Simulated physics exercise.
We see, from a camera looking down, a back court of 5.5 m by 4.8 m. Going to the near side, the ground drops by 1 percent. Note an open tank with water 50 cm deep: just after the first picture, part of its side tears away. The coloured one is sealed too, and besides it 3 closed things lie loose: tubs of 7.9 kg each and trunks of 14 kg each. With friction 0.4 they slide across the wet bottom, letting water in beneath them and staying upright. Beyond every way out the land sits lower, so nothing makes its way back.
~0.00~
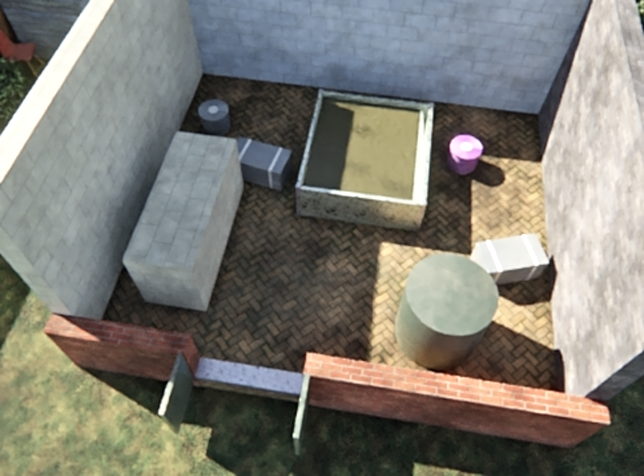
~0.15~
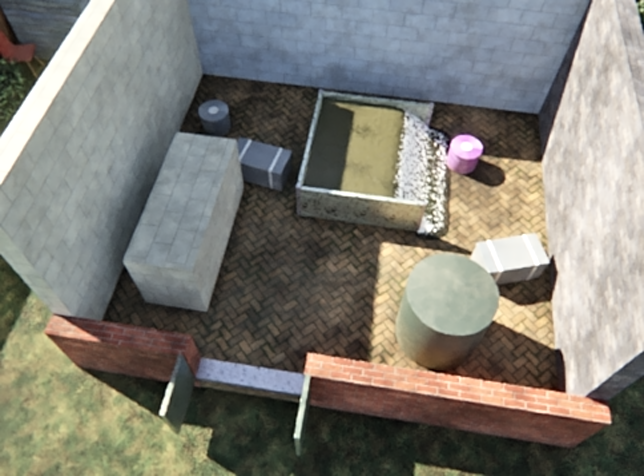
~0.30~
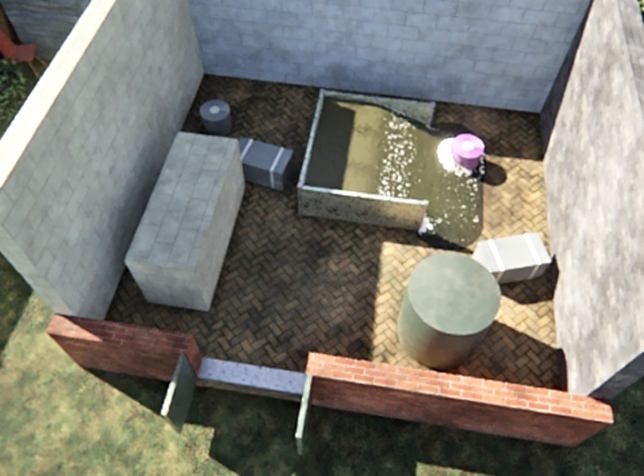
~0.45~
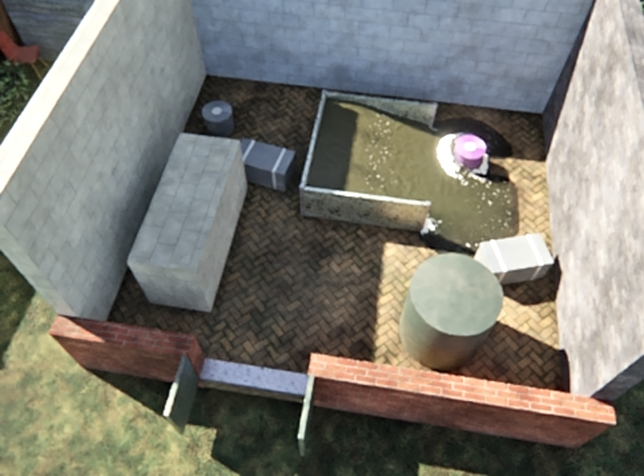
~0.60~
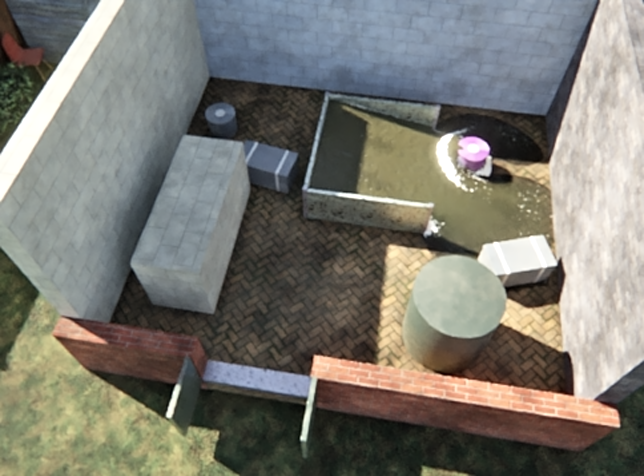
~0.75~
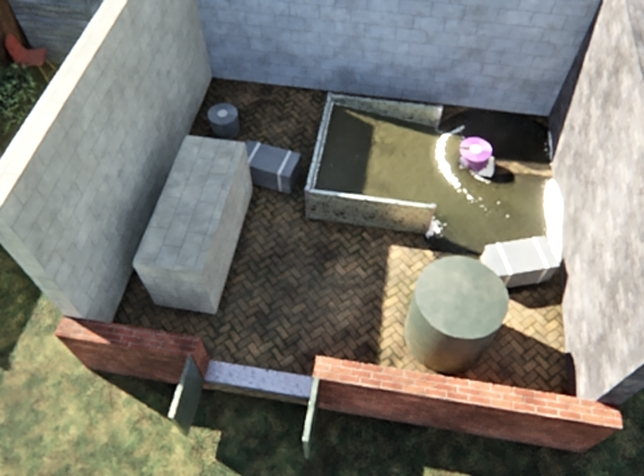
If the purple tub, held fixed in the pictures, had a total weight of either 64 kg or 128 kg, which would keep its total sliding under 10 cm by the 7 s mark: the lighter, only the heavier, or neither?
Only the heavier one would.
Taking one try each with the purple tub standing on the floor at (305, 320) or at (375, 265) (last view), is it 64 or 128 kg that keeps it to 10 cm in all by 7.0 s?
Light one suffices, then light one suffices.
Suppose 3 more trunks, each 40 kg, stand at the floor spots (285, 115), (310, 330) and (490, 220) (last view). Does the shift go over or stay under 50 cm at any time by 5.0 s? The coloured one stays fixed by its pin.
Order as listed: Inside the limit, inside the limit, outside the limit.
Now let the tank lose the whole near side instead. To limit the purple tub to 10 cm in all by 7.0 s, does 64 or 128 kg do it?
So the lighter choice.
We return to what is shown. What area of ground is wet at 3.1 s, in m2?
Roughly 13 m2 of it is wet.
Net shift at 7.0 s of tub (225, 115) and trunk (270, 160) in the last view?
In order, they end up 20 cm and 5 cm from where they began.
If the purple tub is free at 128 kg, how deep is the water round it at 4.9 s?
7 cm, roughly.
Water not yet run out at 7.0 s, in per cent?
Somewhere near 100 percent, give or take.
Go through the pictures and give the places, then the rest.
In the first picture, the purple tub at (466, 147) rests on the ground; 2.8 m2 under water; 0 of 4 have shifted.
In the second picture, the purple tub at (467, 147), on the bottom; 3.7 m2 under water; 0 of 4 have shifted.
In the third picture, the purple tub at (468, 146) rests on the ground; water covers 4.6 m2; 0 of 4 have shifted.
In the fourth picture, the purple tub at (470, 147), on the bottom; water covers 5.6 m2; 0 of 4 have shifted.
In the fifth picture, the purple tub at (473, 149), on the bottom; water covers 6.8 m2; 0 of 4 have shifted.
In the sixth picture, the purple tub at (476, 149) rests on the ground; water covers 7.6 m2; 0 of 4 have shifted.
After 1.4 s the purple tub would be 28 cm from its start with 64 kg and 0 cm from its start with 128 kg; 14 cm of water round it then.
After 3.1 s the purple tub would be 33 cm from its start with 64 kg and 0 cm from its start with 128 kg; 14 cm of water round it then.
After 4.9 s the purple tub would be 33 cm from its start with 64 kg and 0 cm from its start with 128 kg; 7 cm of water round it then.
After 7.0 s the purple tub would be 33 cm from its start with 64 kg and 0 cm from its start with 128 kg; 9 cm of water round it then.
